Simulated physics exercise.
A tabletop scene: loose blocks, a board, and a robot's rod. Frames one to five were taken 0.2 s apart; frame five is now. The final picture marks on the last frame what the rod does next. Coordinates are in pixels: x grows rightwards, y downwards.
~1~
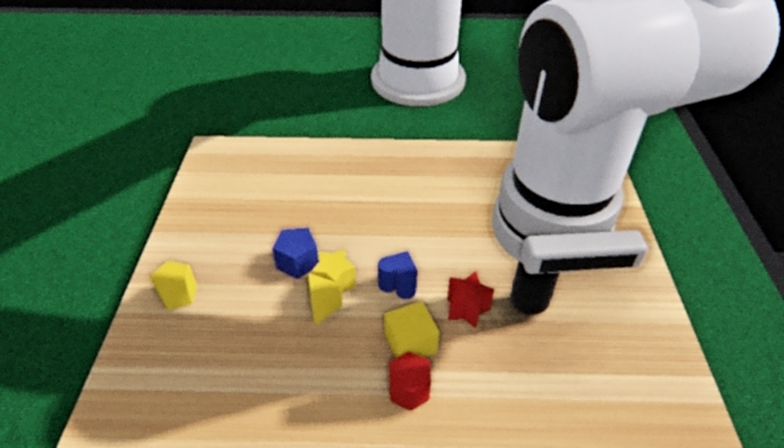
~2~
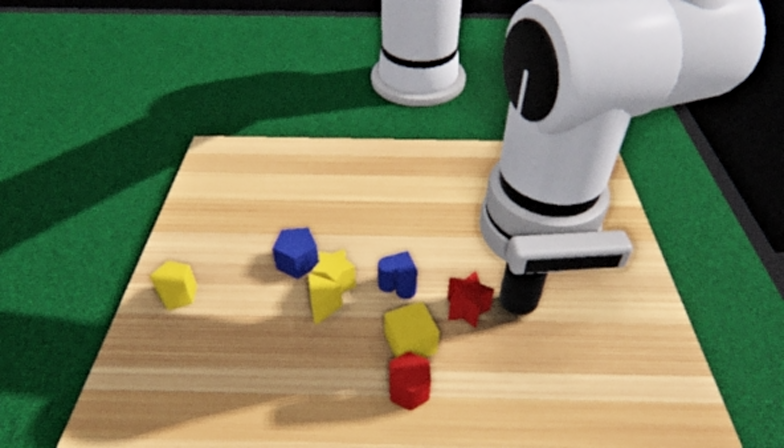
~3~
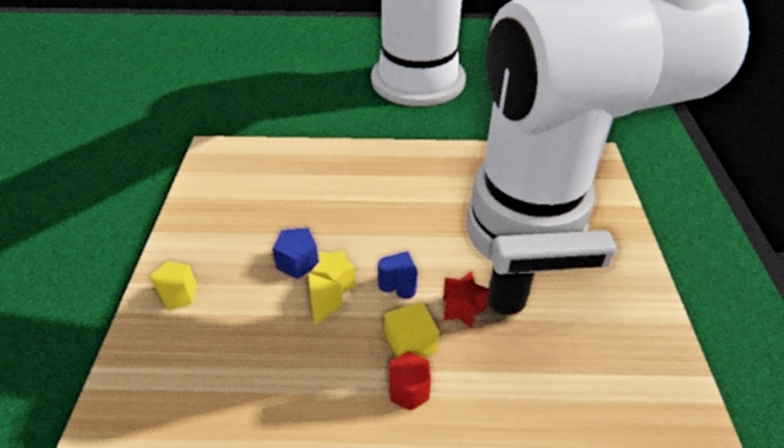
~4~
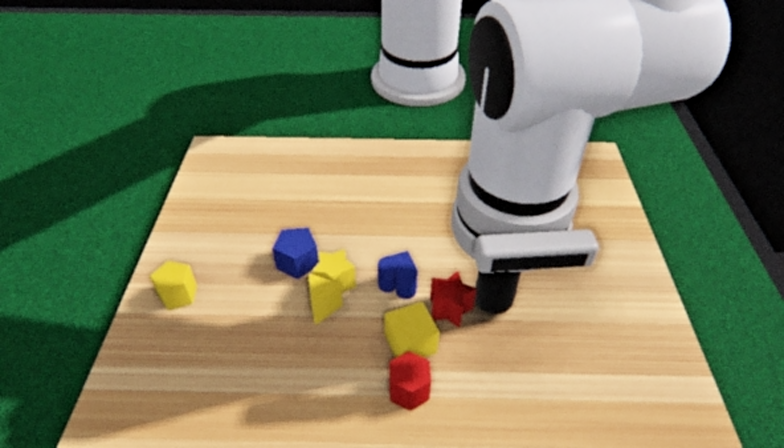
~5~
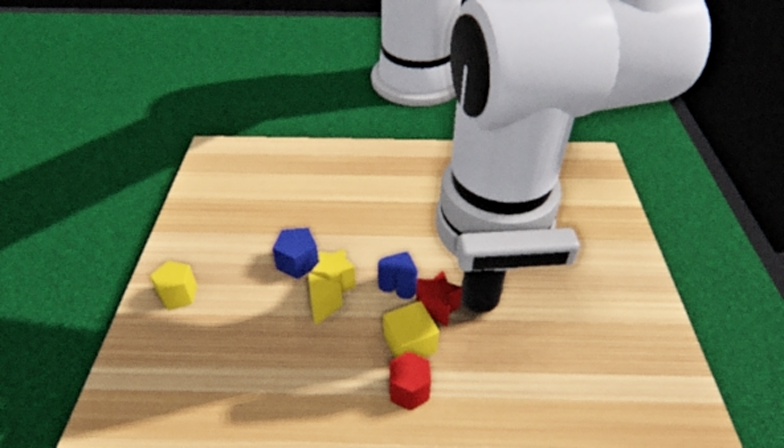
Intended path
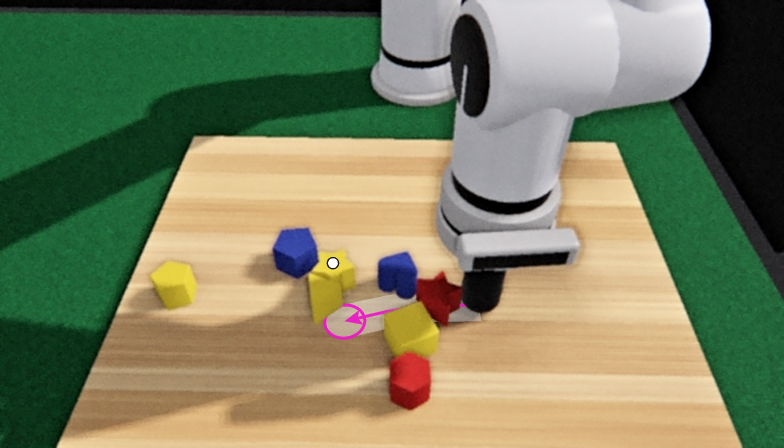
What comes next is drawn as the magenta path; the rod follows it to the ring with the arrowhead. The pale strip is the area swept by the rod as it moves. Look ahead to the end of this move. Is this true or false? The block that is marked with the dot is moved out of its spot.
Verdict: False.
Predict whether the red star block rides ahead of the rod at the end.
Pushed along.
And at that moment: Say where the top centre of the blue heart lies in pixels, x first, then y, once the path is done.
I think it will end close to (380, 258).
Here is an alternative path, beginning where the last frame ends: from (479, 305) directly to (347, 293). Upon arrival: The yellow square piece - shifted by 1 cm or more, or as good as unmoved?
The yellow square piece will be pushed away from where it stands.
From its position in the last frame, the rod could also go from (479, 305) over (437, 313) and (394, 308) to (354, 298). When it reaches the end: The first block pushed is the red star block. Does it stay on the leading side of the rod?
The rod keeps it before itself.
Path on the board, from (479, 305) via (411, 308), ending at (345, 321); the dot is on the yellow star block.
What follows on the original path. One third of the way, rod (434, 299); blue heart (385, 259), turned 40° clockwise; yellow square piece (398, 327), turned 40° anticlockwise; red star block (392, 290).
Two thirds of the way, rod (389, 304); blue heart (380, 258), turned 65° clockwise; yellow square piece (392, 330), turned 60° anticlockwise; red star block (351, 298), turned 40° anticlockwise.
At the end, rod (344, 314); yellow triangle (275, 291), turned 25° clockwise; yellow star block in place; blue heart (380, 258), turned 65° clockwise; yellow square piece (392, 330), turned 60° anticlockwise; red star block (306, 307), turned 45° anticlockwise.
